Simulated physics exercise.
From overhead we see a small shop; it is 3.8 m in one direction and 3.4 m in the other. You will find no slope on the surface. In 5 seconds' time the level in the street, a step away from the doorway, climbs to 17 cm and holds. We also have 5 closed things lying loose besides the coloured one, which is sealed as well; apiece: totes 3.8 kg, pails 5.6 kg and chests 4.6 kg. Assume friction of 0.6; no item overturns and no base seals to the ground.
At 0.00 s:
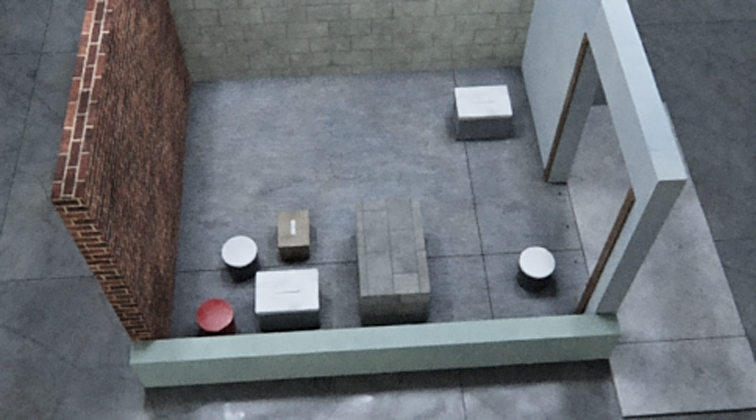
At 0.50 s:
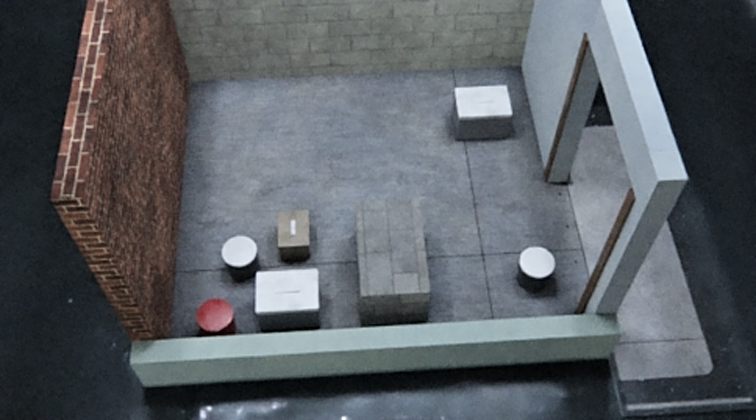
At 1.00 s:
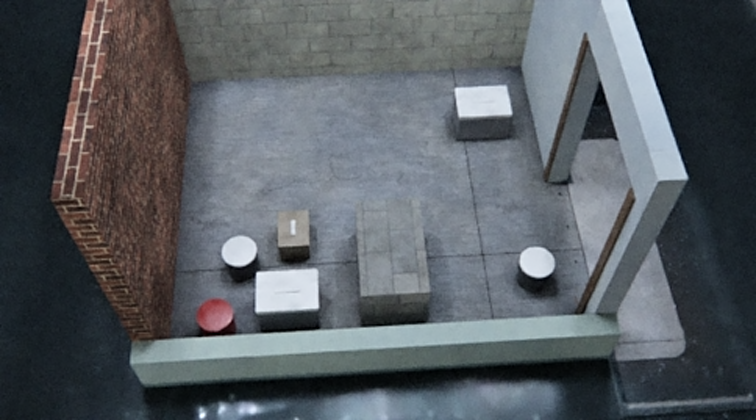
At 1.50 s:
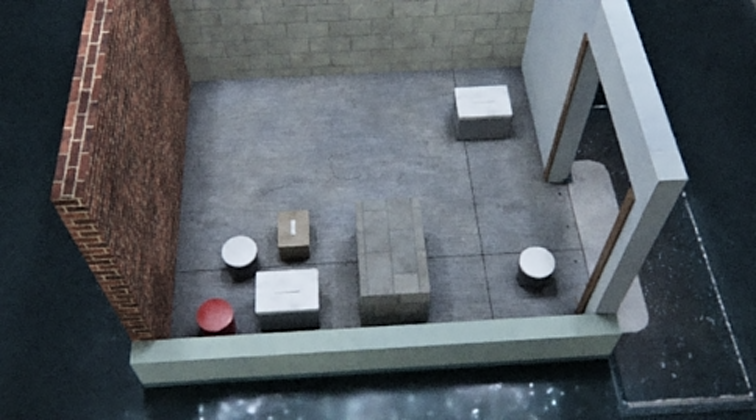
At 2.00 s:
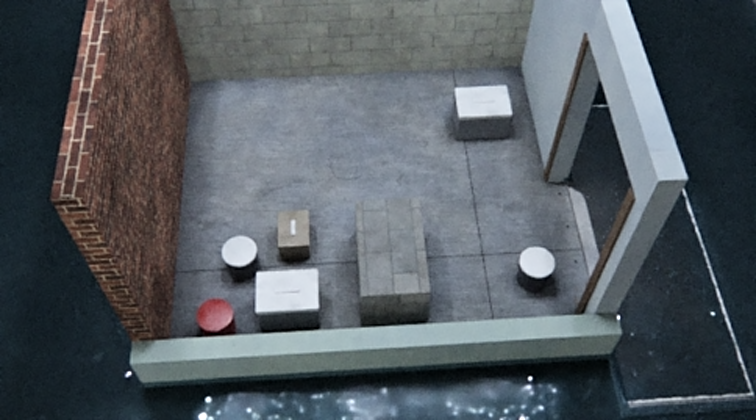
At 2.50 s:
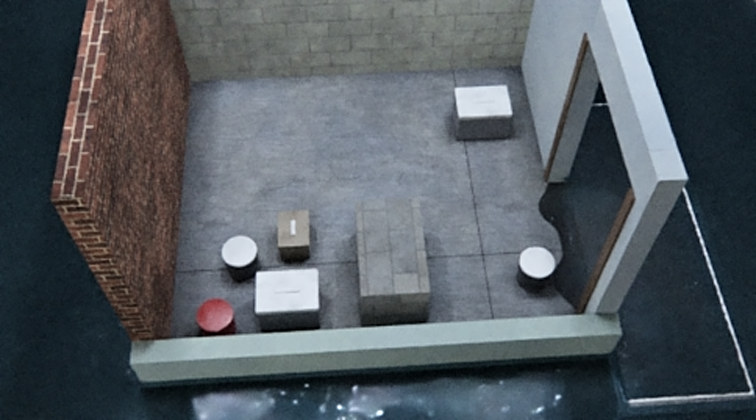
A small walled shop stands still as dark water spreads around it and enters the doorway.
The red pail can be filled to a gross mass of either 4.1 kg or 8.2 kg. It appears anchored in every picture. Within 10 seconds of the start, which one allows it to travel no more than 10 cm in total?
Winning option: Only the heavier.
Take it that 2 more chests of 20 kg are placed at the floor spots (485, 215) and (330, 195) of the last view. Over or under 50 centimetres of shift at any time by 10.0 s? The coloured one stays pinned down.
In that order: Beyond it, within it.
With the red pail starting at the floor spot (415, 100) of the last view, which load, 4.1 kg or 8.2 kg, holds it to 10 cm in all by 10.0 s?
Looking at the loads, only the heavier keeps it.
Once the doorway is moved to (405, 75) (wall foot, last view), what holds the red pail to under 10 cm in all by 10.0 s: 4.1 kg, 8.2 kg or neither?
Under that setup, neither option succeeds.
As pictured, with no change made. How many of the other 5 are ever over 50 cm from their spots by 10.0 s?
The total is 1.
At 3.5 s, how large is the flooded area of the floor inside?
Wet area: Approx. 1.0 m2.
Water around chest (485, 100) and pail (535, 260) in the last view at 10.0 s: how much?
3 and 10 cm.
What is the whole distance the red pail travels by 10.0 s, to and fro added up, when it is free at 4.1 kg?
Total path: Approx. 100 cm.
After 3.5 s the red pail would be 0 cm from its start with 4.1 kg and 0 cm from its start with 8.2 kg; 0 cm of water round it then.
After 4.5 s the red pail would be 0 cm from its start with 4.1 kg and 0 cm from its start with 8.2 kg; 0 cm of water round it then.
After 7.0 s the red pail would be 1 cm from its start with 4.1 kg and 0 cm from its start with 8.2 kg; 4 cm of water round it then.
After 10.0 s the red pail would be 80 cm from its start with 4.1 kg and 0 cm from its start with 8.2 kg; 4 cm of water round it then.
